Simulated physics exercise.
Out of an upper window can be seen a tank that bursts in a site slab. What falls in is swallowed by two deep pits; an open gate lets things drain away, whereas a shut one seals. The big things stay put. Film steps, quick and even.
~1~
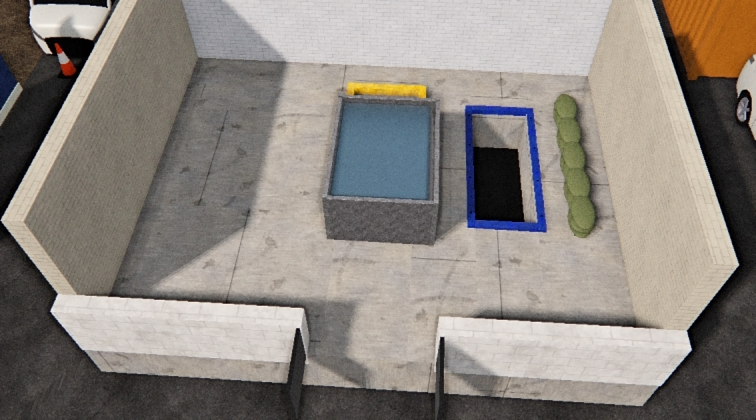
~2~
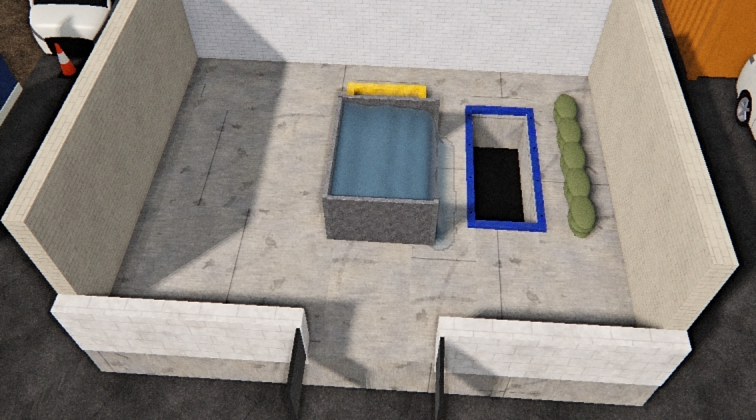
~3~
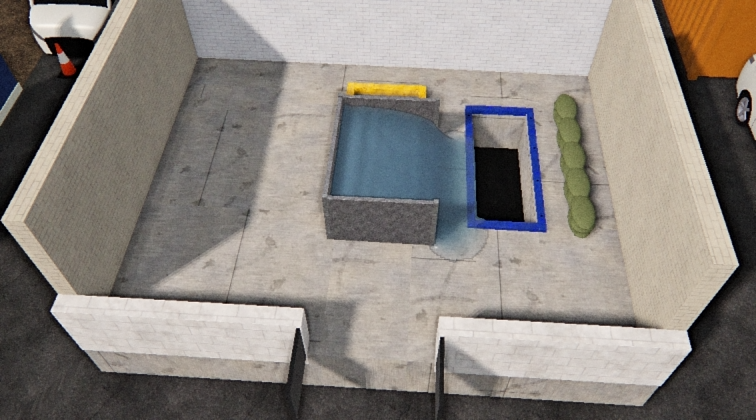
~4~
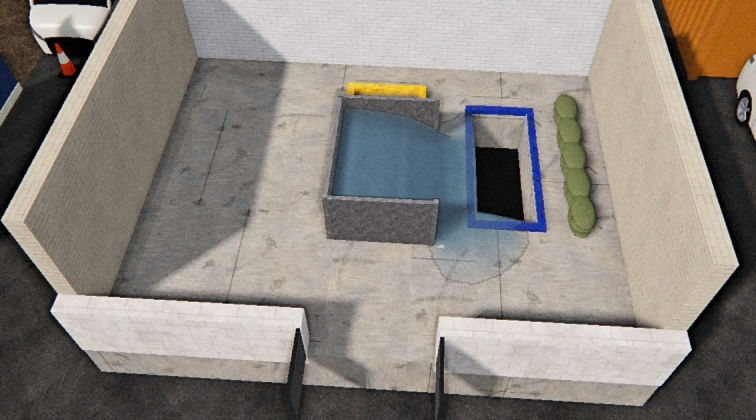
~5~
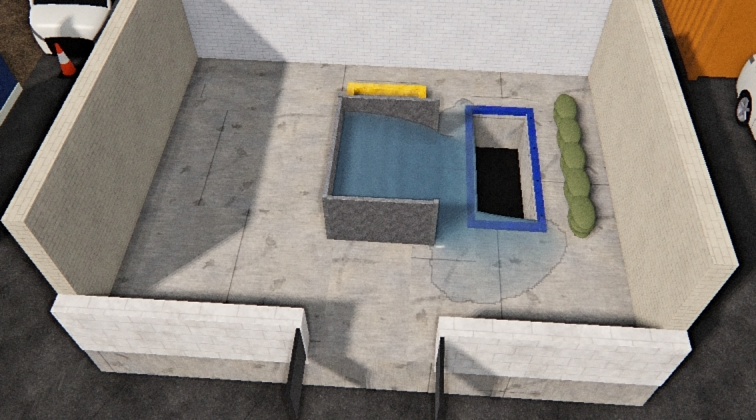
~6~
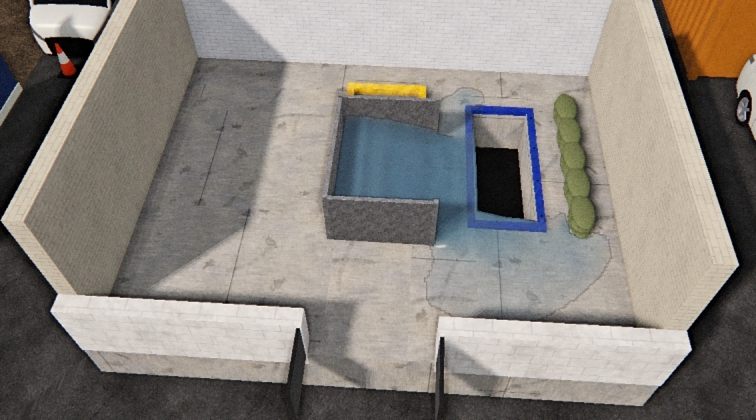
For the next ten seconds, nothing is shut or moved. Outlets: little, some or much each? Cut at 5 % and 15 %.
The gate: Little. The yellow pit: Little. The blue pit: Much.
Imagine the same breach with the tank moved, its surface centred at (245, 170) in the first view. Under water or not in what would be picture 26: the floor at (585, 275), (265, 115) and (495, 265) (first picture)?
Spot one wetted, spot two unwetted, spot three wetted.
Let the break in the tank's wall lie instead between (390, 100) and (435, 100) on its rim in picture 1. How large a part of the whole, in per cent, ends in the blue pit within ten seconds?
The blue pit gets 8 per cent.
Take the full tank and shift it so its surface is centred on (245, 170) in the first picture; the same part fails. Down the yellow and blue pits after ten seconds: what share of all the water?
After ten seconds: Yellow pit around 0 percent, blue pit around 45 percent.
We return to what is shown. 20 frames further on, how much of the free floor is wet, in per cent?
It should be close to 35 %.
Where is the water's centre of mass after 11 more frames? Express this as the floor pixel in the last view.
Near pixel (471, 223).
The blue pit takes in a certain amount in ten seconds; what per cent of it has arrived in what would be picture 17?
Approximately 85 per cent.
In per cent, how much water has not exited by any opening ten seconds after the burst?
About 34 per cent.
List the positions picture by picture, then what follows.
The open tank at (385, 149) is whole and still, in the first frame.
The front is at a hidden place, out from the gap at (432, 178), in the second frame.
Water pours out at (432, 179) and has run to (460, 135), in the third frame.
The front is at (464, 117), out from the gap at (432, 181), in the fourth frame.
Water pours out at (432, 181) and has run to (552, 261), in the fifth frame.
The front is at (604, 257), out from the gap at (432, 182), in the sixth frame.
A moment on, water covers 20 % of the floor; the gate 0 %, the yellow pit 0 %, the blue pit 41 %.
Next, water covers 25 % of the floor; the gate 0 %, the yellow pit 0 %, the blue pit 53 %.
Then, water covers 35 % of the floor; the gate 0 %, the yellow pit 0 %, the blue pit 60 %.
Later, water covers 50 % of the floor; the gate 1 %, the yellow pit 0 %, the blue pit 62 %.
In the end, water covers 55 % of the floor; the gate 2 %, the yellow pit 0 %, the blue pit 63 %.
